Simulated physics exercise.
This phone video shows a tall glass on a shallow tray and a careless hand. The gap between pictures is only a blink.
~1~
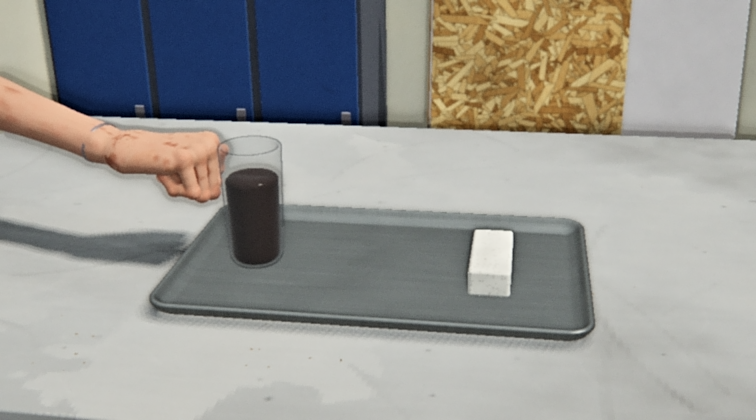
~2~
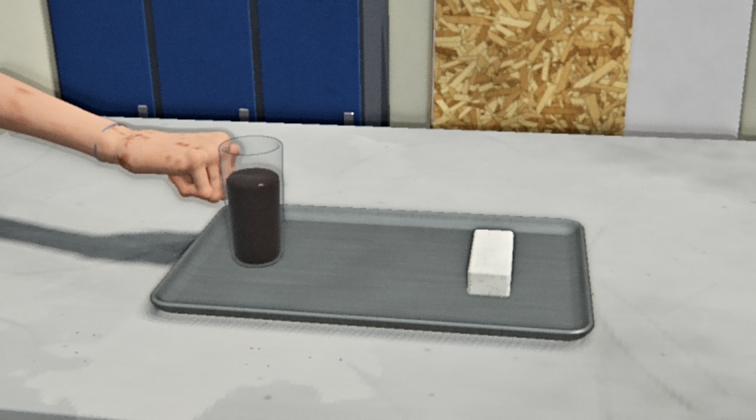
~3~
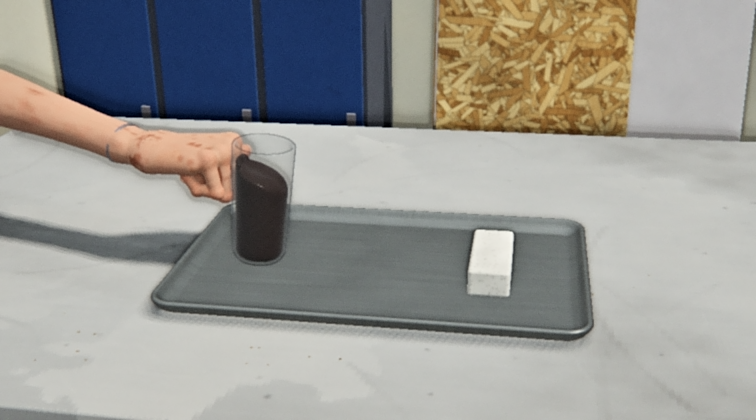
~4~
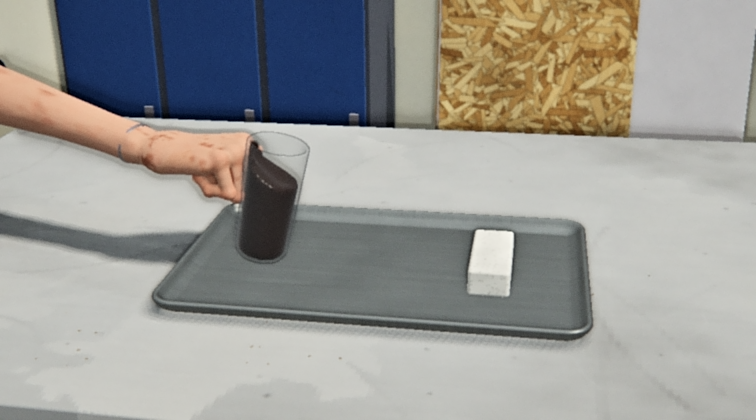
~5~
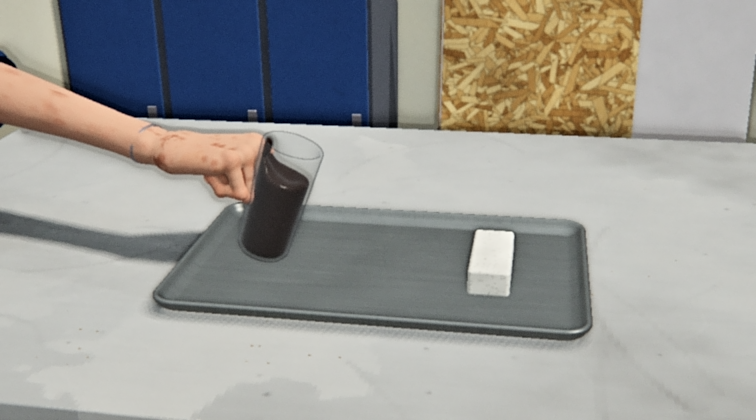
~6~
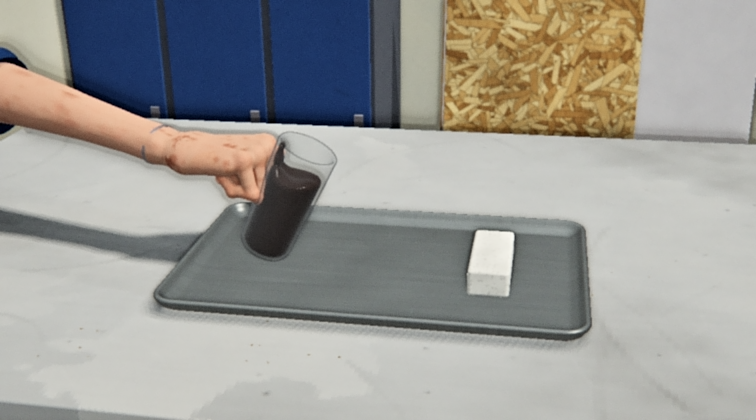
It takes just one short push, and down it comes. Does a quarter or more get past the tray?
No, less than a quarter gets past it.
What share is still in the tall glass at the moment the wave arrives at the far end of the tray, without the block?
65 in a hundred, roughly.
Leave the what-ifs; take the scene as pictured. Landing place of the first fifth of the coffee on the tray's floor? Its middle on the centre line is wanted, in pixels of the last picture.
(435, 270).
A moment on, the tall glass is falling and 100 per cent is in the glass, 0 on the tray and 0 above or beyond its rim.
Next, the tall glass lies on its side and 67 per cent is in the glass, 14 on the tray and 20 above or beyond its rim.
Then the tall glass lies on its side and 39 per cent is in the glass, 39 on the tray and 22 above or beyond its rim.
Later the tall glass lies on its side and 22 per cent is in the glass, 60 on the tray and 18 above or beyond its rim.
At rest 82 per cent is held by tray and glass, 18 is off the tray.
